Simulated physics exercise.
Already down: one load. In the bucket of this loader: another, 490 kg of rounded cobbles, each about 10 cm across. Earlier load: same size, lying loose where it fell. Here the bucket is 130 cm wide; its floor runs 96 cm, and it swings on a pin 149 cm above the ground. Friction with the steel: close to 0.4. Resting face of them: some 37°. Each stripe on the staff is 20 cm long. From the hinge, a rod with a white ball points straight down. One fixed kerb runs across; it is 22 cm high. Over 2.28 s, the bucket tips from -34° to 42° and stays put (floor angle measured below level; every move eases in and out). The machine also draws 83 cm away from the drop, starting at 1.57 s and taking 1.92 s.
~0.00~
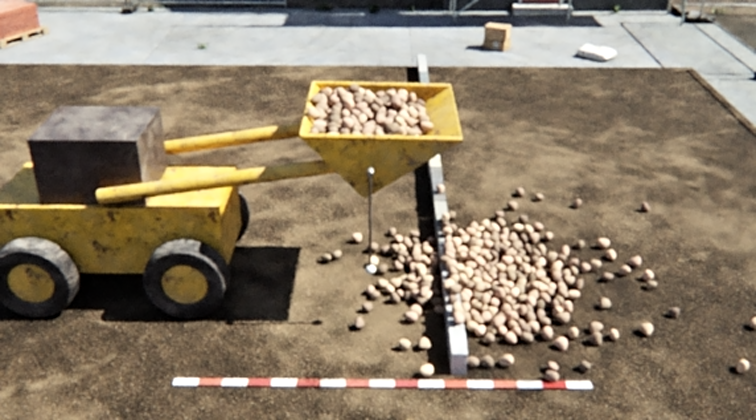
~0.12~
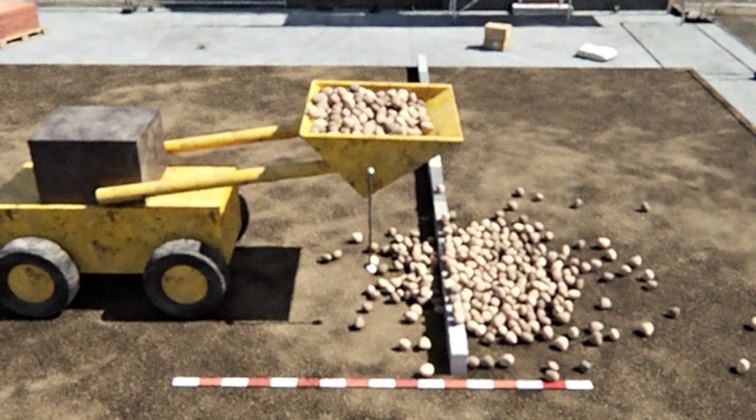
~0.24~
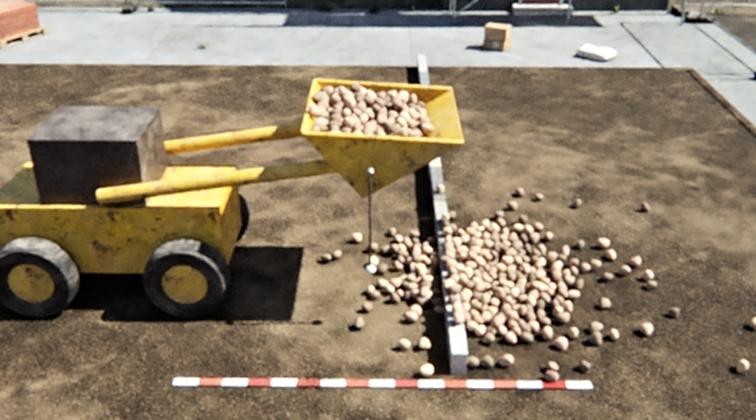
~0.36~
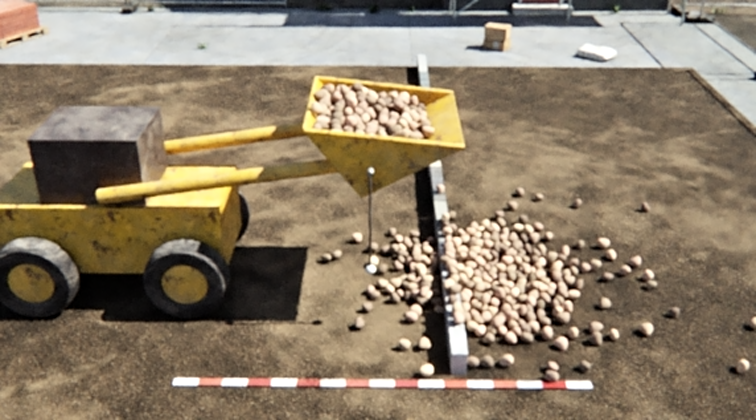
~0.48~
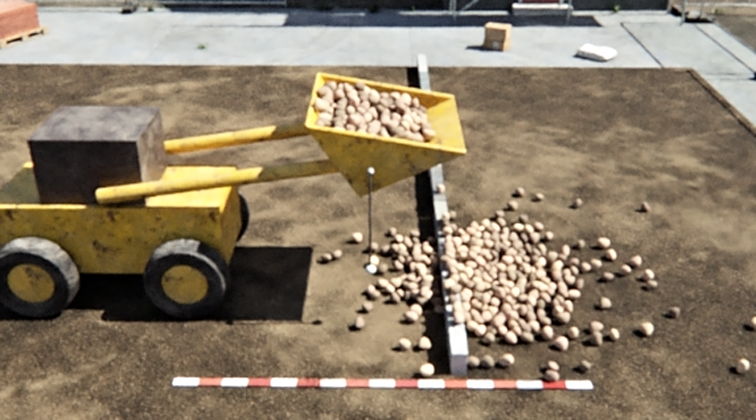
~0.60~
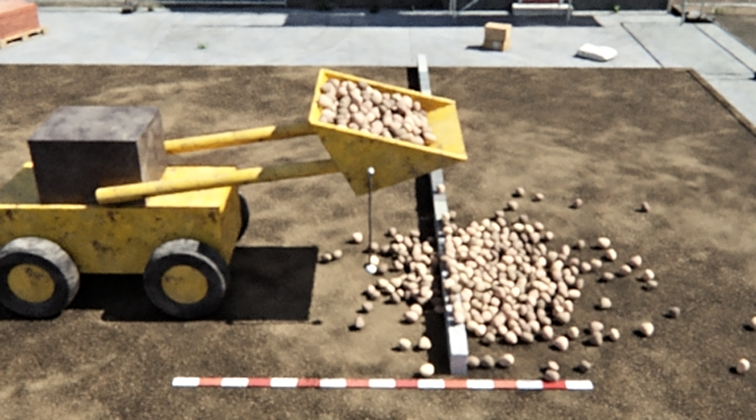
The yellow loader's raised bucket, full of rounded stones, slowly tilts down to the right.
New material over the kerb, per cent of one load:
52 per cent.
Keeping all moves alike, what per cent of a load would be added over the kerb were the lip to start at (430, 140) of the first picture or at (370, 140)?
Roughly 15 per cent, then 0 per cent.
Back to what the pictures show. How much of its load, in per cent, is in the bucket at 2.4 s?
Some 0 %, roughly, is held.
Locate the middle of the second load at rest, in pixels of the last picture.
They settle centred around (459, 270).
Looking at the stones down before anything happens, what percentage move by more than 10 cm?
10 per cent.
After 1.7 s the floor is at 30°; in per cent of one load, 87 in the bucket, 34 on this side of the kerb, 79 over the kerb; the foremost stones are at (669, 284).
After 2.4 s the floor is at 42°; in per cent of one load, 1 in the bucket, 72 on this side of the kerb, 127 over the kerb; the foremost stones are at (669, 284).
After 3.9 s the floor is at 42°; in per cent of one load, 0 in the bucket, 71 on this side of the kerb, 129 over the kerb; the foremost stones are at (669, 284).
After 6.8 s the floor is at 42°; in per cent of one load, 0 in the bucket, 71 on this side of the kerb, 129 over the kerb; the foremost stones are at (669, 284). Net gain over the kerb, 52.
